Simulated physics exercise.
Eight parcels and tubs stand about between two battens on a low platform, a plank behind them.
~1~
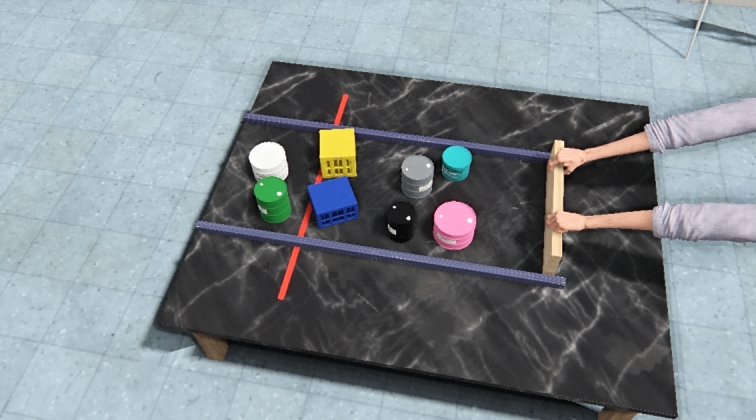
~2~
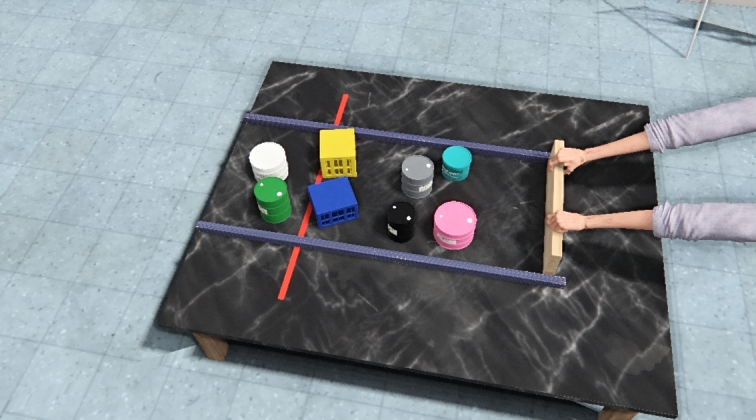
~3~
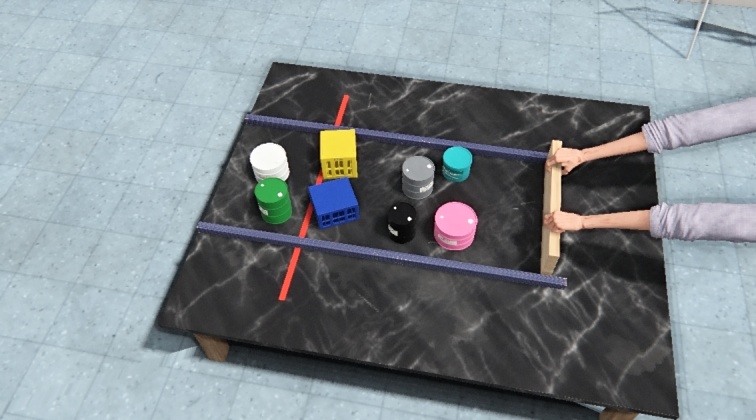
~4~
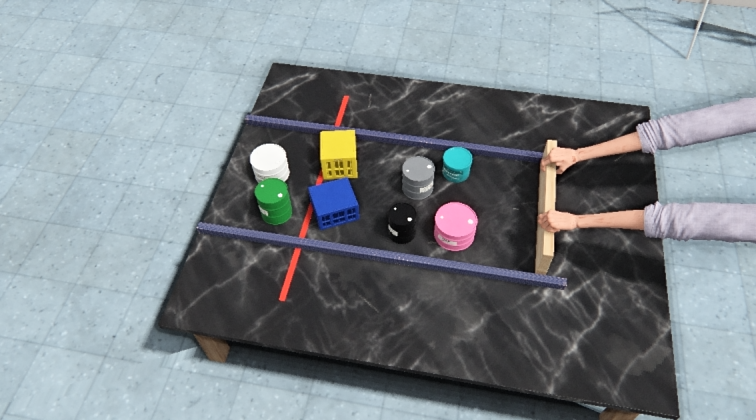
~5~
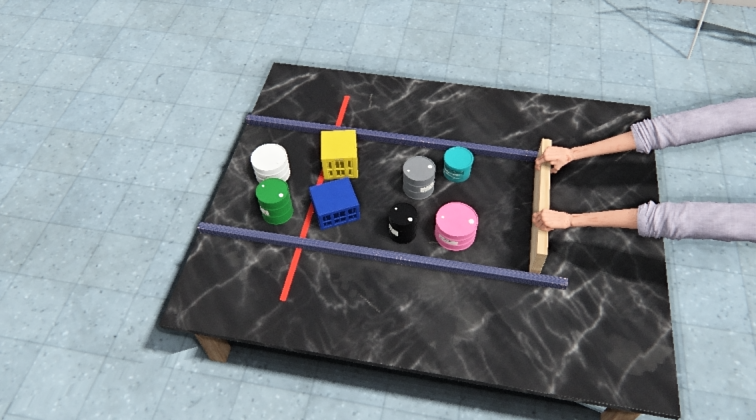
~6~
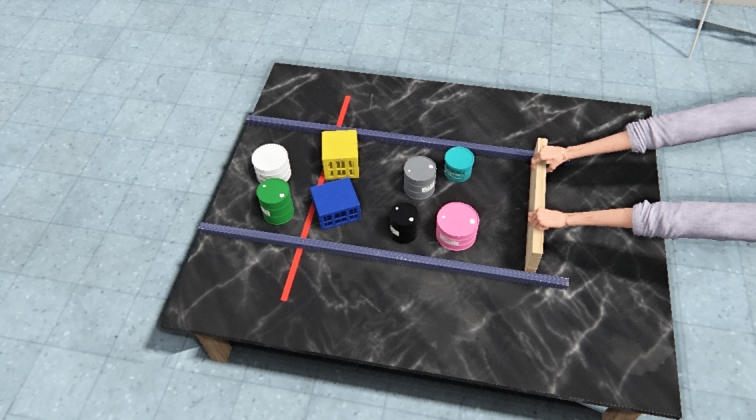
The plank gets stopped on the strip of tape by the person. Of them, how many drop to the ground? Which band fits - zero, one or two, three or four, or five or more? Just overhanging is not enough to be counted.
The band that fits is zero.
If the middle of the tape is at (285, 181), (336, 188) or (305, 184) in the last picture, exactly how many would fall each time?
Try by try, 1, 0 and 0.
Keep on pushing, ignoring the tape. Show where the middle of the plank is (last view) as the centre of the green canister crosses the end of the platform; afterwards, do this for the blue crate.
Roughly (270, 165); for the second one, roughly (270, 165).
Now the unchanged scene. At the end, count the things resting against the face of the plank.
Total: 3.
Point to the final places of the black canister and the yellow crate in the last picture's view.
You'll see the black canister at (267, 216), with the yellow crate at (284, 143).
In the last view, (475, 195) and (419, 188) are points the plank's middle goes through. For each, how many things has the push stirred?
I get 1 at the one place and 4 at the other.
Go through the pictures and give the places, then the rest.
White canister (269, 164); green canister (273, 200); yellow crate (338, 153); plank (554, 206); tape (317, 184), in the first picture.
Green canister (273, 200); turquoise pail (456, 164), in the second picture.
Yellow crate (339, 154); grey canister (418, 178), in the third picture.
White canister (270, 165); pink canister (455, 227), in the fourth picture.
Green canister (275, 201); blue crate (335, 203), in the fifth picture.
White canister (272, 165); green canister (276, 201); yellow crate (341, 155); plank (536, 204); tape (320, 186), in the sixth picture.
Soon after, none off yet; white canister at rest near (272, 165); green canister at rest near (276, 201); yellow crate at rest near (341, 155).
At rest, the number that fall off is zero.
